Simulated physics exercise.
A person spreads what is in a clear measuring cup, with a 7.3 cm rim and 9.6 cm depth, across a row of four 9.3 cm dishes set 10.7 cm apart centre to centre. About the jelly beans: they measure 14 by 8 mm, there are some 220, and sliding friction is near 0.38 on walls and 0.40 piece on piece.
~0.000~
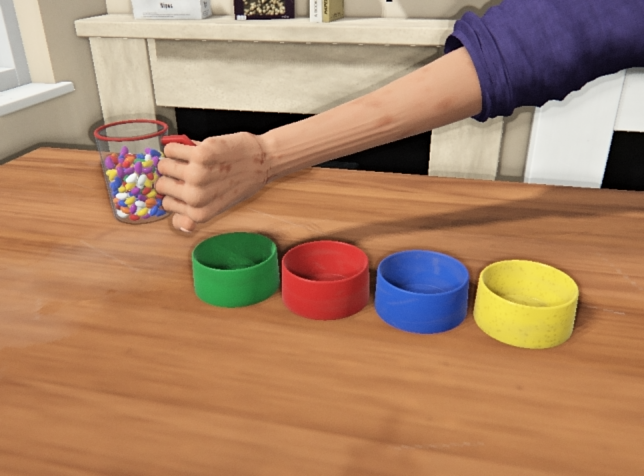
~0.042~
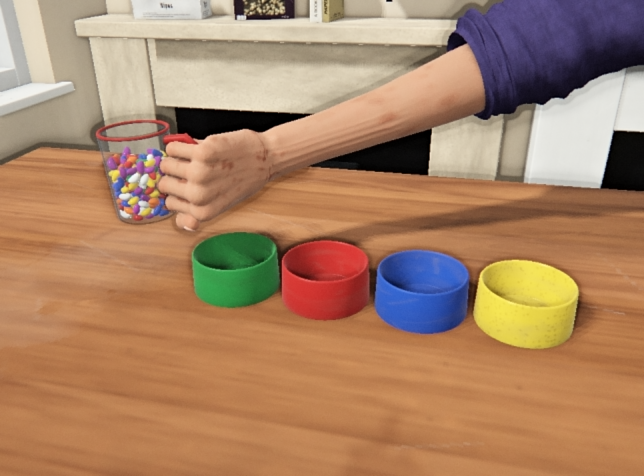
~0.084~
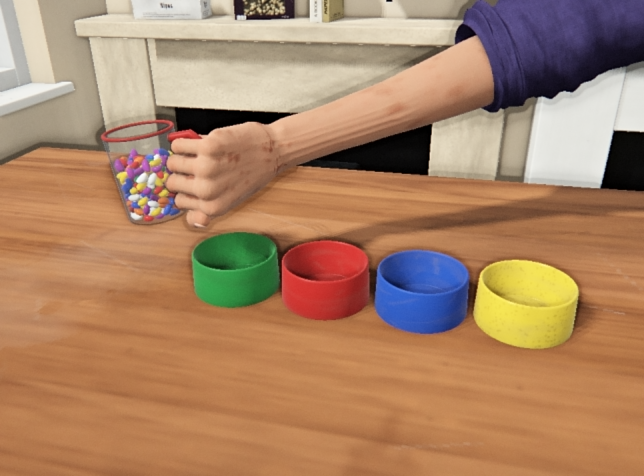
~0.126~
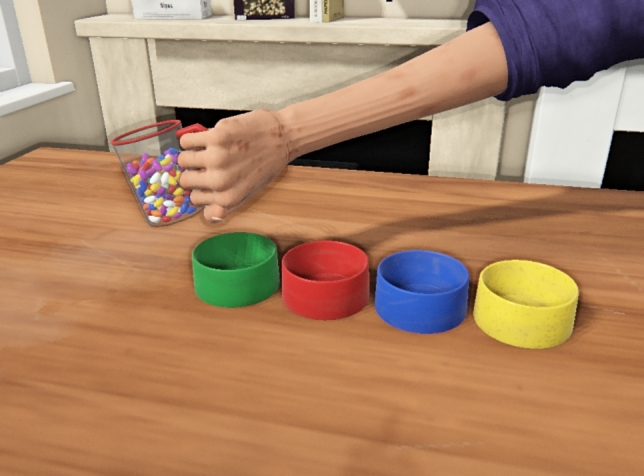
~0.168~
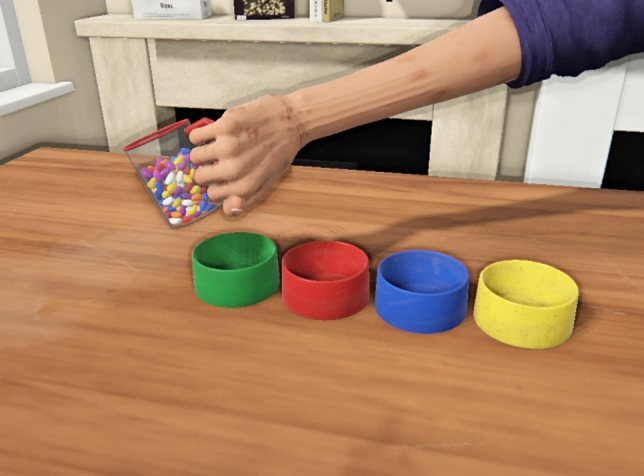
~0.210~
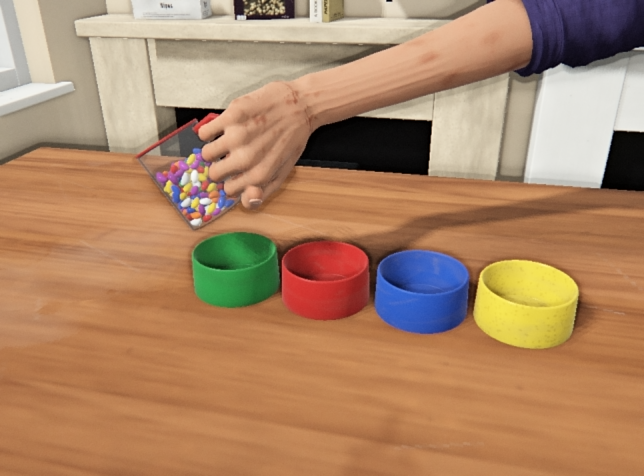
On a wooden table, a hand lifts and tilts a clear cup of jelly beans rightward.
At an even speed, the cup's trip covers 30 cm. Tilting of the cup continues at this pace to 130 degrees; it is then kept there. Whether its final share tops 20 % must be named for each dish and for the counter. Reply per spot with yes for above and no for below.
Red: Yes, above. Blue: No, below. Green: No, below. Yellow: No, below. Counter: Yes, above.
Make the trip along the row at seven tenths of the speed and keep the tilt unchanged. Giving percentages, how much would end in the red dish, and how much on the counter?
Red 60, counter 20.
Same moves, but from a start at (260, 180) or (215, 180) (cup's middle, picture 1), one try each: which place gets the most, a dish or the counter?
The winner: Yellow; blue.
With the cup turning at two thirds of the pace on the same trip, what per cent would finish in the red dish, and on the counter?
Shares: Red at 60; counter at 40.
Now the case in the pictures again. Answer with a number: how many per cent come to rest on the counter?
I'd put it near 40 per cent.
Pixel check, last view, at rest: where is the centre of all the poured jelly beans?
Approximately (345, 289) in the last picture.
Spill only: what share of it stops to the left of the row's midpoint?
About 50 per cent.
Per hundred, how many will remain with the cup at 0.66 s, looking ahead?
I reckon around 85 per cent.
Then, at 0.48 s, tilt 88 degrees; cup holds 100 %.
After 0.66 s, tilt 124 degrees; cup holds 85 %, red 15 %.
After 0.96 s, tilt 130 degrees; cup holds 10 %, red 50 %, blue 5 %.
At rest (2.2 s), red 55 %, blue 5 %, green 0 %, yellow 0 %, counter 40 %.
